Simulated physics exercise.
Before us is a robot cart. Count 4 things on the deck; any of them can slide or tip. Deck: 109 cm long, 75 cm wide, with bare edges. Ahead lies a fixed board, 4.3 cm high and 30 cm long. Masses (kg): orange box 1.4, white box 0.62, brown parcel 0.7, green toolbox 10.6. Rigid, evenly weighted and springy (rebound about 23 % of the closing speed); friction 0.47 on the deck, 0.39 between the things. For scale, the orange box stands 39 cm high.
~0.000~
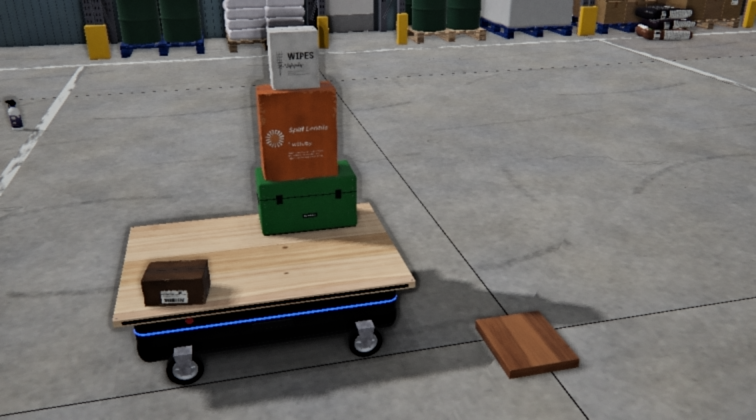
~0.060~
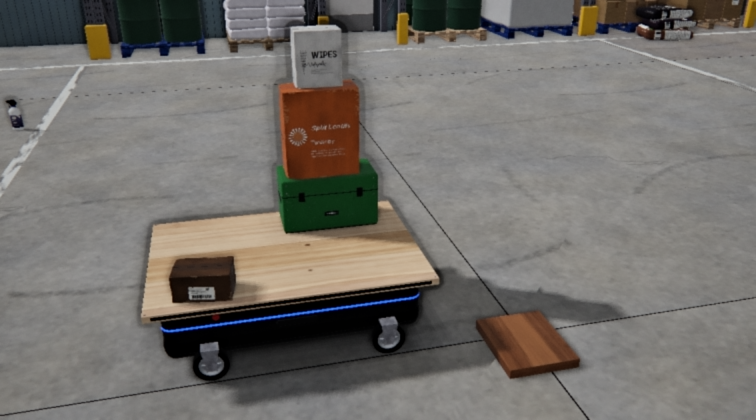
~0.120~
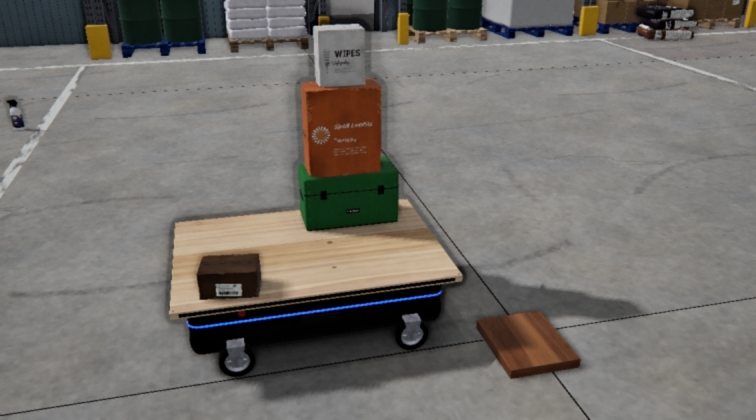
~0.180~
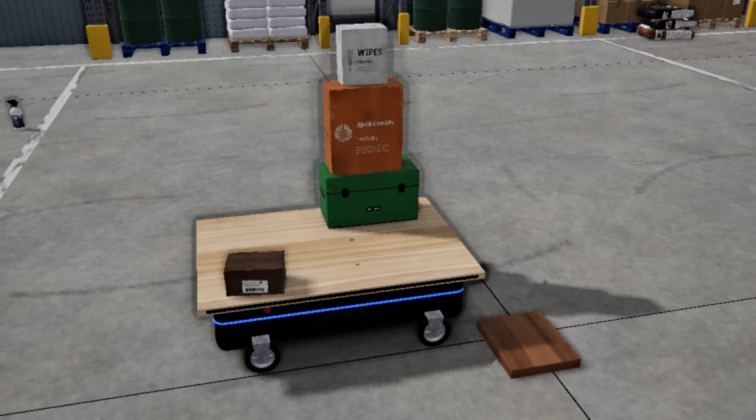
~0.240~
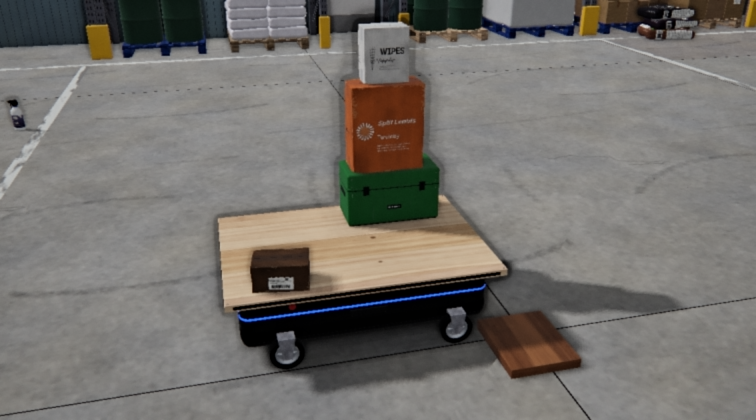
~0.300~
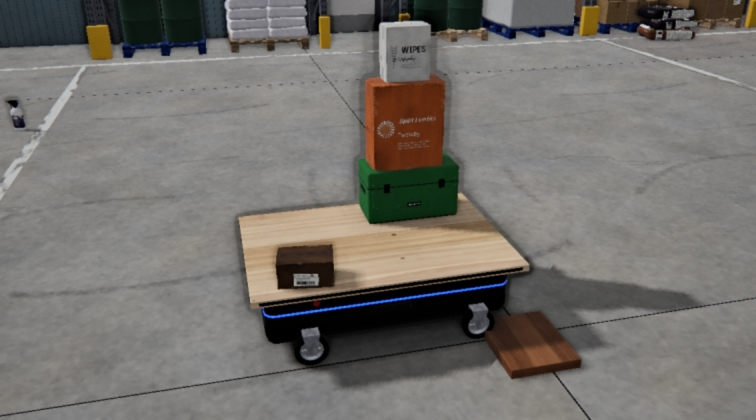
A flat wooden-topped robot cart with a glowing blue strip rolls steadily rightward across a grey concrete warehouse floor, seen from a raised, unmoving viewpoint. On its deck, a white box sits atop an orange box on a green toolbox towards the back, with a small brown parcel at front left. The load rides along without visibly shifting as the cart draws up to a reddish-brown wooden square on the floor.
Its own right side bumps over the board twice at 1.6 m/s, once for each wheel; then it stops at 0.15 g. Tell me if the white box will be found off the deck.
The white box stays on the cart.
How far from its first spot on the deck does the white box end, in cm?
Some 8 cm.
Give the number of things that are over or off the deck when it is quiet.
0 of them.
After 0.60 s, cart 96 cm along; white box moved 8 cm near (490, 46); orange box moved 6 cm; green toolbox moved 2 cm.
After 1.00 s, cart 160 cm along; white box moved 8 cm near (616, 39); brown parcel 17° off upright; orange box moved 5 cm.
In the end (2.6 s), all 4 under 10 cm from the start.
